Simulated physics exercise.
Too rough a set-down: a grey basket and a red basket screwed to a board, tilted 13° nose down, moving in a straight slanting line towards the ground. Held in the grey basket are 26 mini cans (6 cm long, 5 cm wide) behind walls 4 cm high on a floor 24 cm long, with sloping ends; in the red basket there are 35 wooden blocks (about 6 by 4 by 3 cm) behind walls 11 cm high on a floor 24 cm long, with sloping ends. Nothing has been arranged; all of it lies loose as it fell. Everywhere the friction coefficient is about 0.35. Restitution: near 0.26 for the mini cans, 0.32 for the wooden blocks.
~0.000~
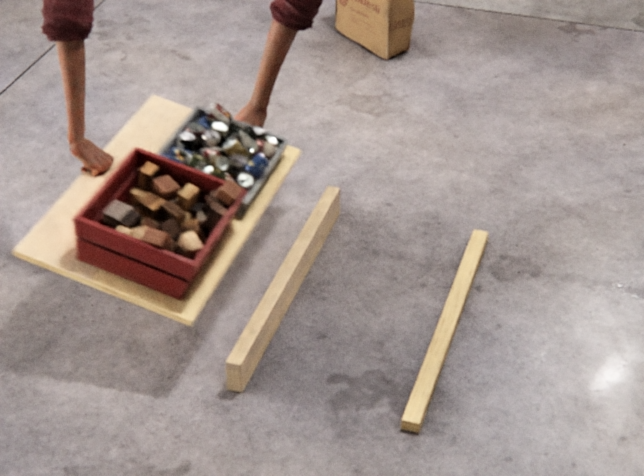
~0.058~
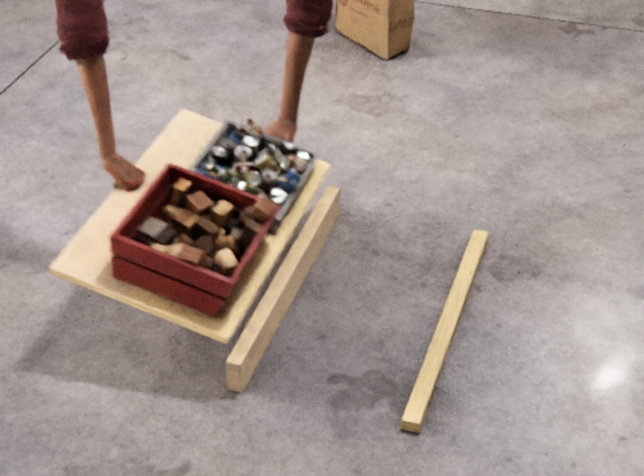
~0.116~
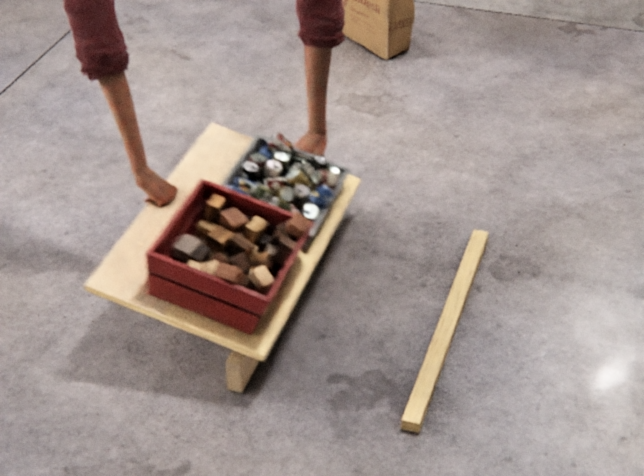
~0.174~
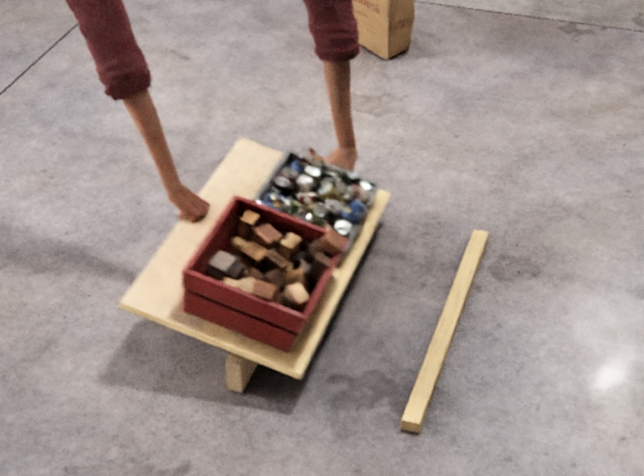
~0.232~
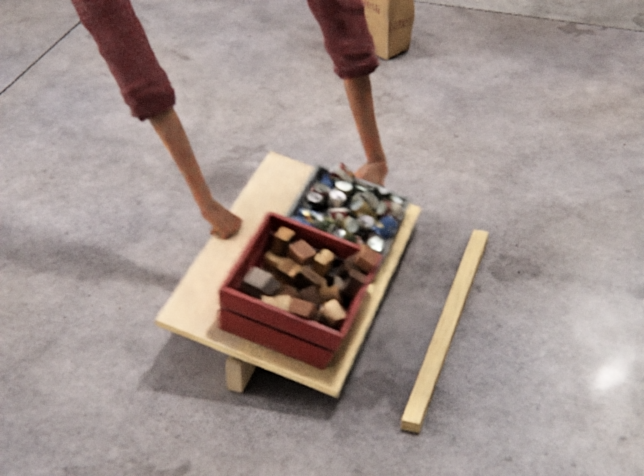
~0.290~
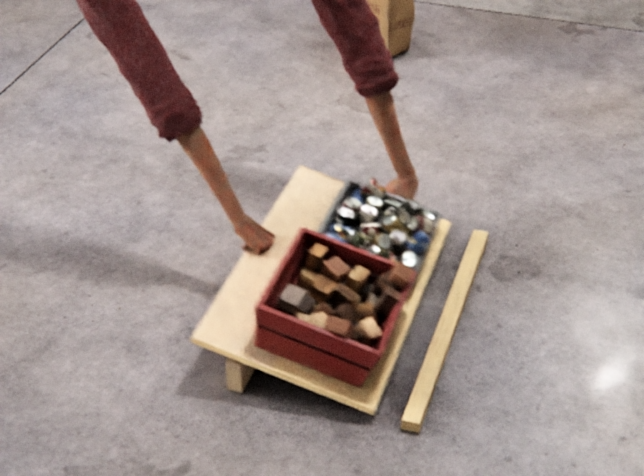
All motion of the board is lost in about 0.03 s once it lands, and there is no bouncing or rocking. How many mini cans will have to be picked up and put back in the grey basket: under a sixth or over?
I expect the spill to top a sixth.
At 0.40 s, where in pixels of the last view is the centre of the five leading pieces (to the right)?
Centre: Approx. (439, 285) px.
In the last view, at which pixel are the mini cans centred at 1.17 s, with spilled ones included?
Centre: Around (425, 249) px.
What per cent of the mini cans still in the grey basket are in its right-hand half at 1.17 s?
Around 70%.
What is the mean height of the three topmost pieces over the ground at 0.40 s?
Mean height: Some 18 cm.
After 0.32 s, it lands.
After 0.40 s, grey basket 24 in, 2 out and red basket 35 in, 0 out.
After 0.52 s, grey basket 23 in, 3 out and red basket 33 in, 2 out.
After 0.74 s, grey basket 19 in, 7 out and red basket 33 in, 2 out.
When it is over (at 1.17 s), grey basket 18 in, 8 out and red basket 33 in, 2 out. Asked share, 8 of 26, 31 per cent.
